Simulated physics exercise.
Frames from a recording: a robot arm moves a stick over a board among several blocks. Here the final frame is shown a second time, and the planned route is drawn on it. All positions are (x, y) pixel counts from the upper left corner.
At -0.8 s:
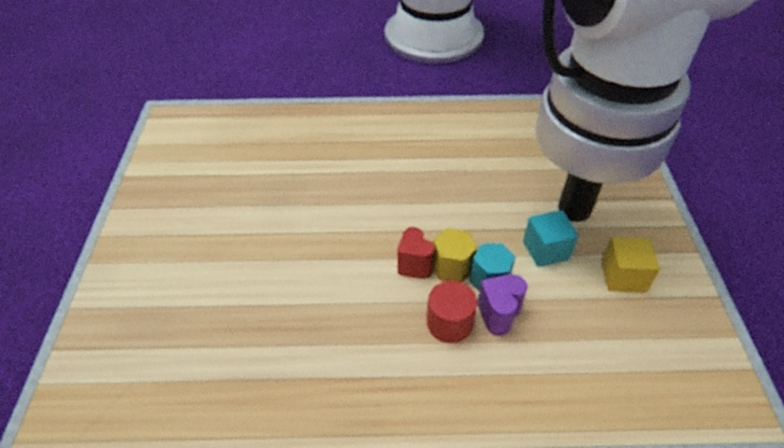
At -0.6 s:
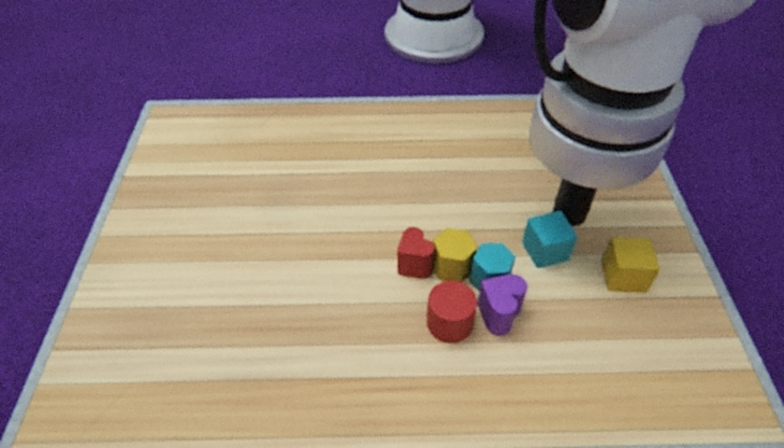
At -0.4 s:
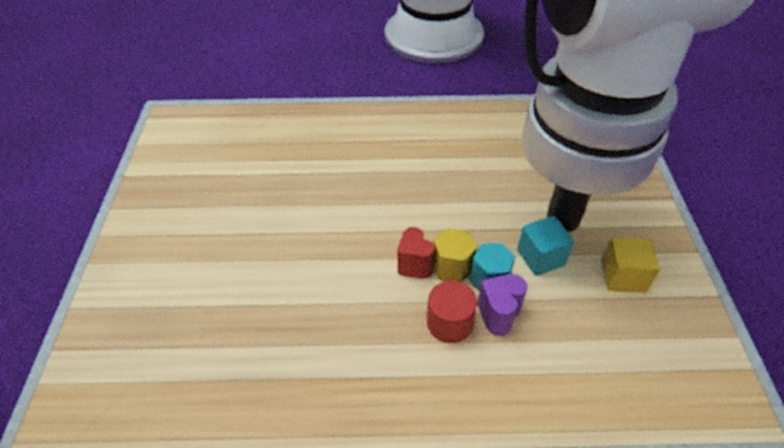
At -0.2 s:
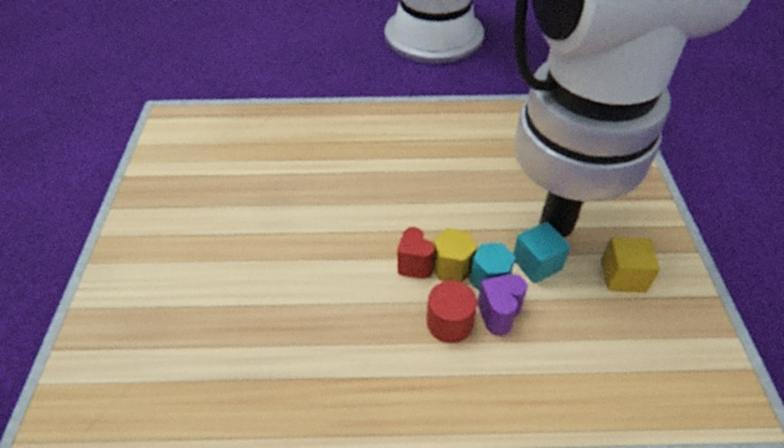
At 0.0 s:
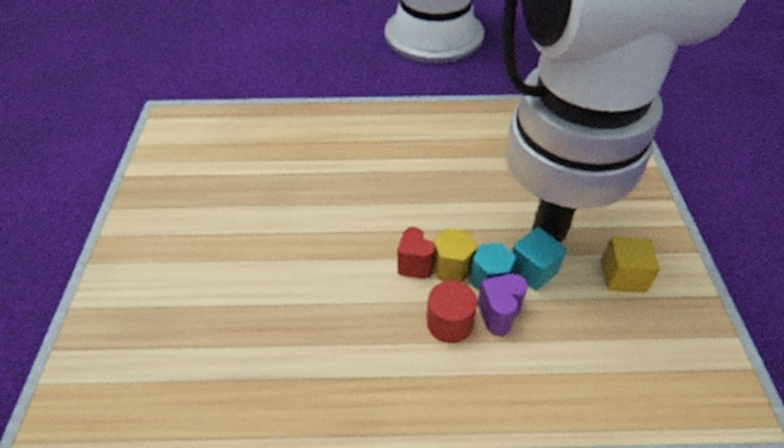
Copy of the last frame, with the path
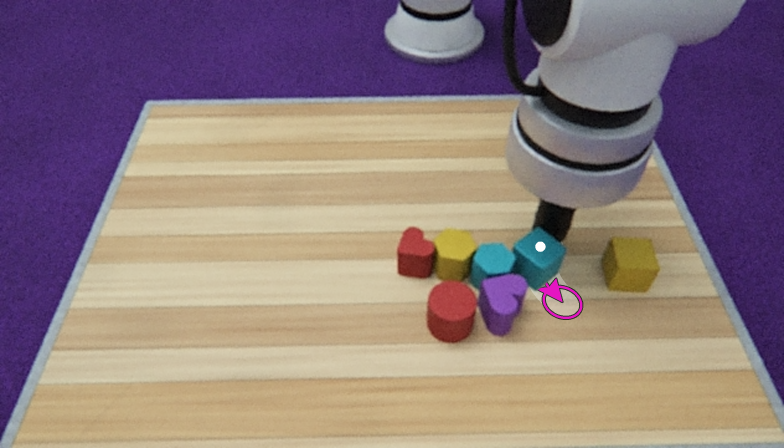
On a striped wooden board, a robot arm's dark stick slowly nudges a turquoise cube down and left toward clustered blocks.
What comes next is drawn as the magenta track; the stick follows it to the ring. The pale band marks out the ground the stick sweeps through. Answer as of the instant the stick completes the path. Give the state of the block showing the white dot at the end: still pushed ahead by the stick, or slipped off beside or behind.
Slid off.
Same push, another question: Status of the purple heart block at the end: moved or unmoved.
The block in question is displaced by the end.
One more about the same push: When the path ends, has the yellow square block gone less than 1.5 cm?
That would be a yes.
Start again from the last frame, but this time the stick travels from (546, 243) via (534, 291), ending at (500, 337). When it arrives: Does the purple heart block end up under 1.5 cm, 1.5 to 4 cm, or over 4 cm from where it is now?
More than 4 cm.
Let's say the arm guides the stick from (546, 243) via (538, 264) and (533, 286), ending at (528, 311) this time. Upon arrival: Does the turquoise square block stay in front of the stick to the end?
It seems so.
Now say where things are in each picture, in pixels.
In the first frame, tip of the stick at (574, 211), middles of tops, turquoise hexagon at (495, 257), purple heart block at (505, 291), turquoise square block at (554, 226), yellow square block at (635, 252).
In the second frame, stick at (569, 215), nothing pushed.
In the third frame, stick at (563, 220), turquoise square block at (549, 233).
In the fourth frame, stick at (556, 226), turquoise square block at (544, 240).
In the fifth frame, stick at (549, 232), turquoise hexagon at (495, 257), purple heart block at (505, 291), turquoise square block at (540, 247), yellow square block at (635, 252).
The line goes from (546, 243) by way of (540, 262) and (546, 283) to (562, 302); the dot is on the turquoise square block.
The first path, step by step. Halfway along, stick at (545, 261); turquoise hexagon at (487, 264), turned 30° clockwise; purple heart block at (501, 301); turquoise square block at (536, 277).
At the end, stick at (567, 291); turquoise hexagon at (487, 264), turned 30° clockwise; purple heart block at (497, 311), turned 25° clockwise; turquoise square block at (541, 298); yellow square block unmoved.
